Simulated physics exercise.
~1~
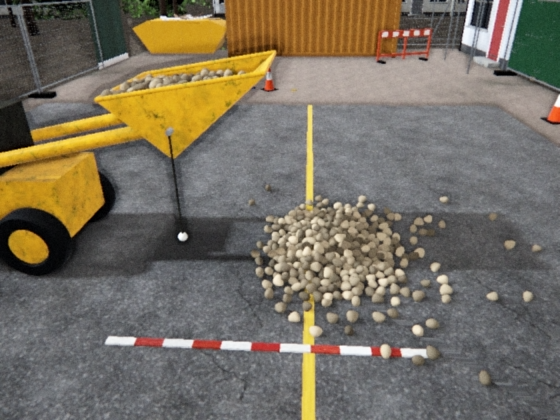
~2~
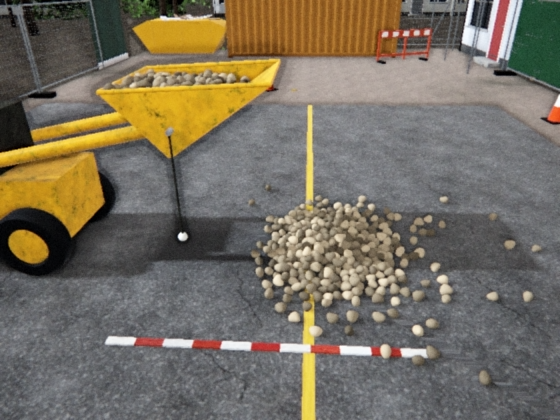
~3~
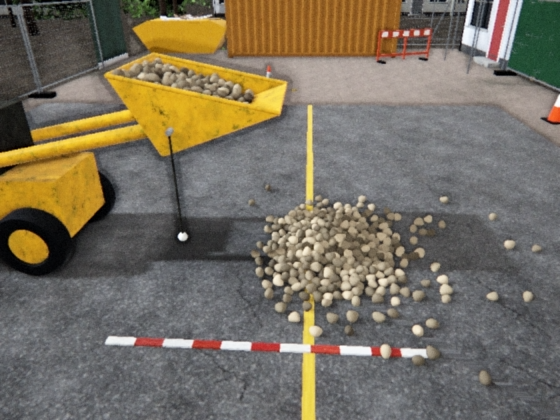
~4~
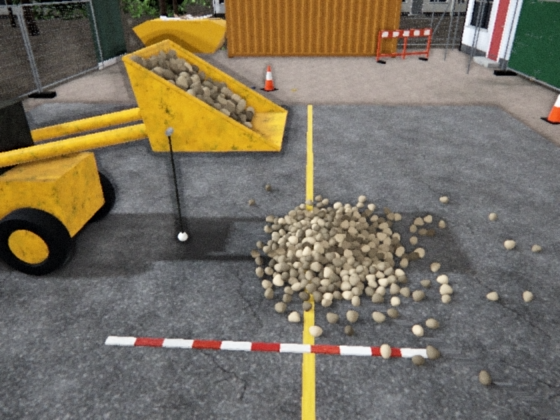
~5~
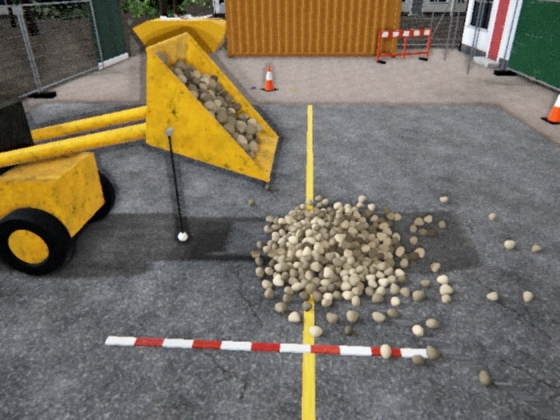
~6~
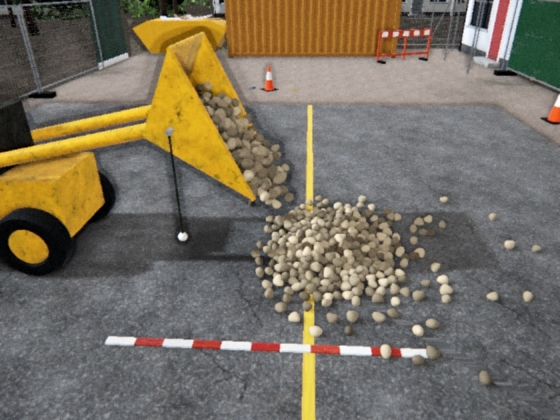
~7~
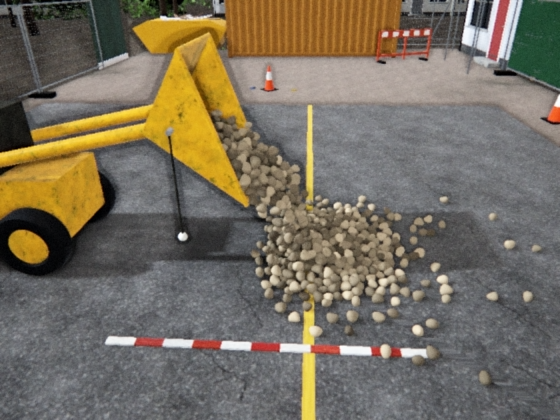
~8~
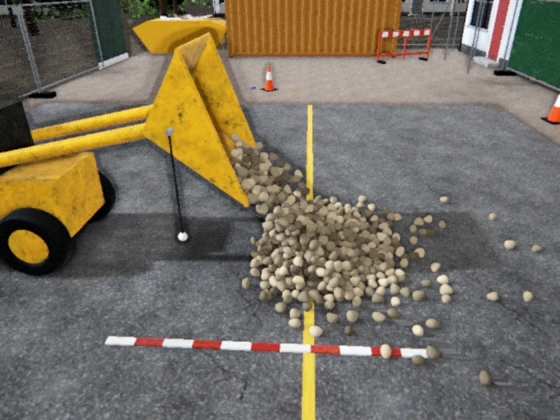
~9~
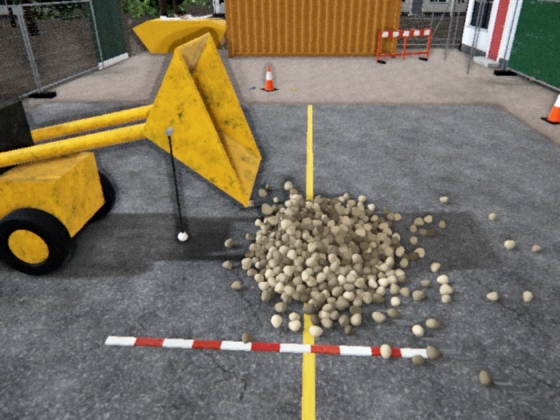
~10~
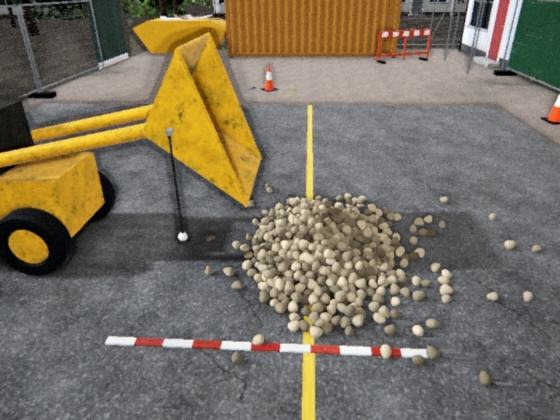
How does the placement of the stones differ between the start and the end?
At first some of the stones sit in the raised bucket at upper left, apart from the heap on the ground. By the end those stones have moved down and to the right, joining the heap across the yellow line.
